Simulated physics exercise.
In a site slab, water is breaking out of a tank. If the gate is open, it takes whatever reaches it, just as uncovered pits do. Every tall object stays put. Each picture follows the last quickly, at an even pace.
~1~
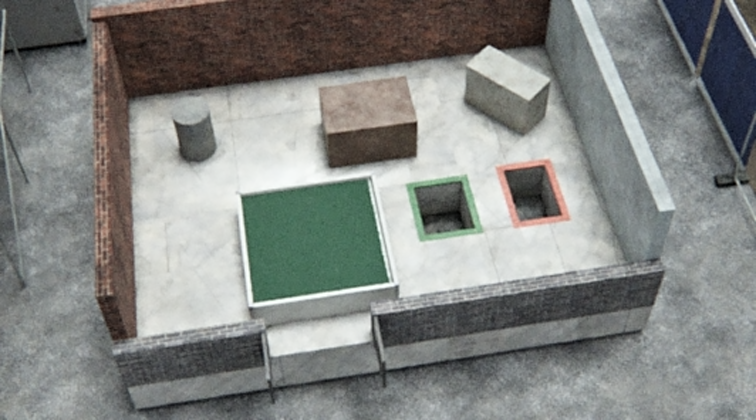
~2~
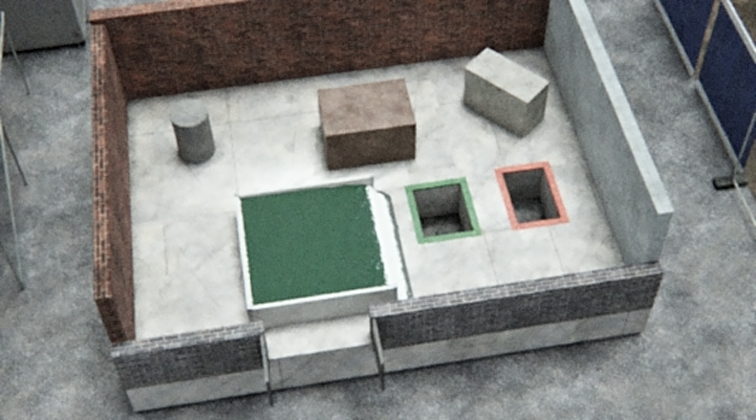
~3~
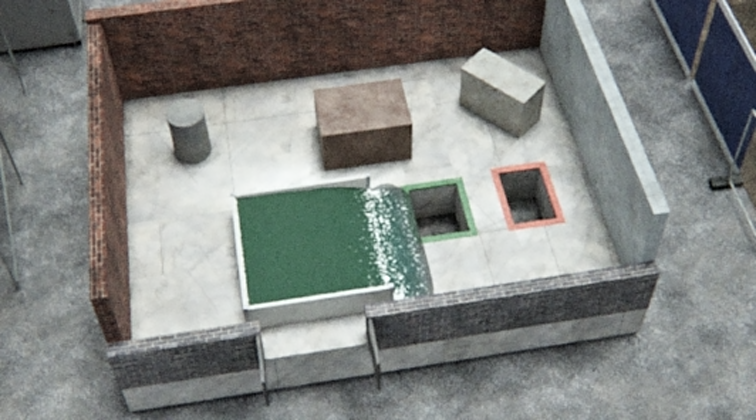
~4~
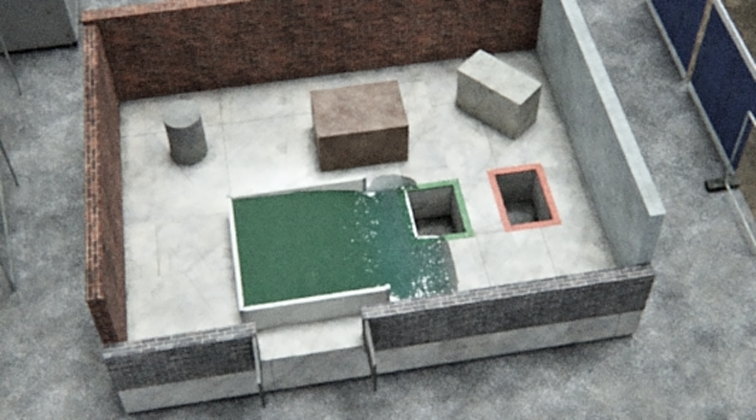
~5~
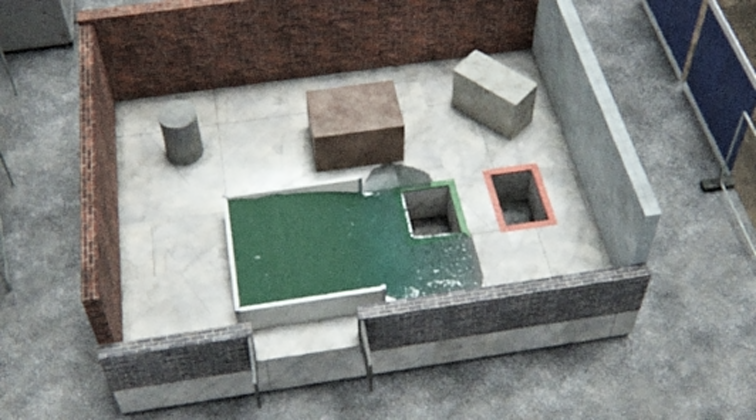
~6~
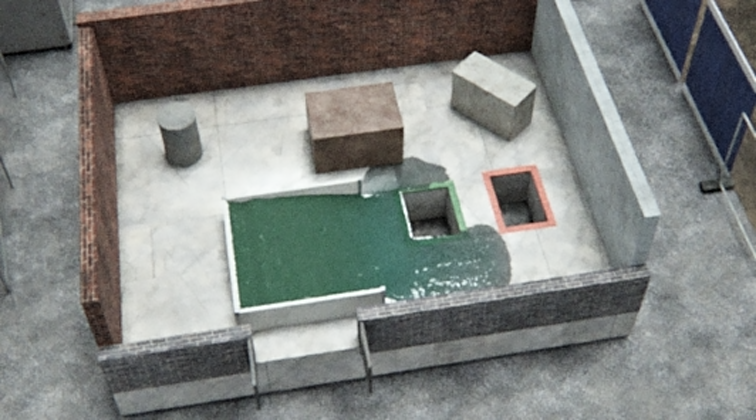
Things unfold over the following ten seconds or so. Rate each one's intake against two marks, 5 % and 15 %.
Ratings: Gate - below the 5 % mark; green pit - above the 15 % mark; red pit - above the 15 % mark.
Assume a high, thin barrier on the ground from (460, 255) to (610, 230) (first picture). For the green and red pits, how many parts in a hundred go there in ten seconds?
I'd give green roughly 50 % and red roughly 6 %.
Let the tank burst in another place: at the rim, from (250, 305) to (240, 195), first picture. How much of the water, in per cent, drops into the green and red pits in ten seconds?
I'd say the green pit gets around 0 percent and the red pit around 2 percent.
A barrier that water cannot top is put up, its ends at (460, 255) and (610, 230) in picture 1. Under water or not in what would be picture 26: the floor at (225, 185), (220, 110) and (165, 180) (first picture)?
Spared; spared; spared.
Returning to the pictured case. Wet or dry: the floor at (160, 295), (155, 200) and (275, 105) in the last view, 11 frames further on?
Note - in order: Not inundated / not inundated / not inundated.
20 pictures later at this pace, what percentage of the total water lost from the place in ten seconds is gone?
My estimate is roughly 55 percent.
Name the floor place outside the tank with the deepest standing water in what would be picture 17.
I'd put it around (614, 294).
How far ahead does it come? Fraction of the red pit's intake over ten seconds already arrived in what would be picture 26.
About 20 per cent.
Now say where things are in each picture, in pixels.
The tank at (315, 240) is whole and still, in the first frame.
The front is at (380, 195), out from the gap at (382, 243), in the second frame.
The front is at (389, 188), out from the gap at (378, 245), in the third frame.
The front is at (397, 180), out from the gap at (374, 247), in the fourth frame.
The front is at (405, 170), out from the gap at (370, 247), in the fifth frame.
Water pours out at (369, 249) and has run to (505, 276), in the sixth frame.
A moment on, water covers 25 % of the floor; the gate 0 %, the green pit 13 %, the red pit 0 %.
Next, water covers 25 % of the floor; the gate 0 %, the green pit 23 %, the red pit 2 %.
Then, water covers 30 % of the floor; the gate 0 %, the green pit 33 %, the red pit 5 %.
Later, water covers 45 % of the floor; the gate 0 %, the green pit 41 %, the red pit 14 %.
In the end, water covers 60 % of the floor; the gate 0 %, the green pit 46 %, the red pit 21 %.
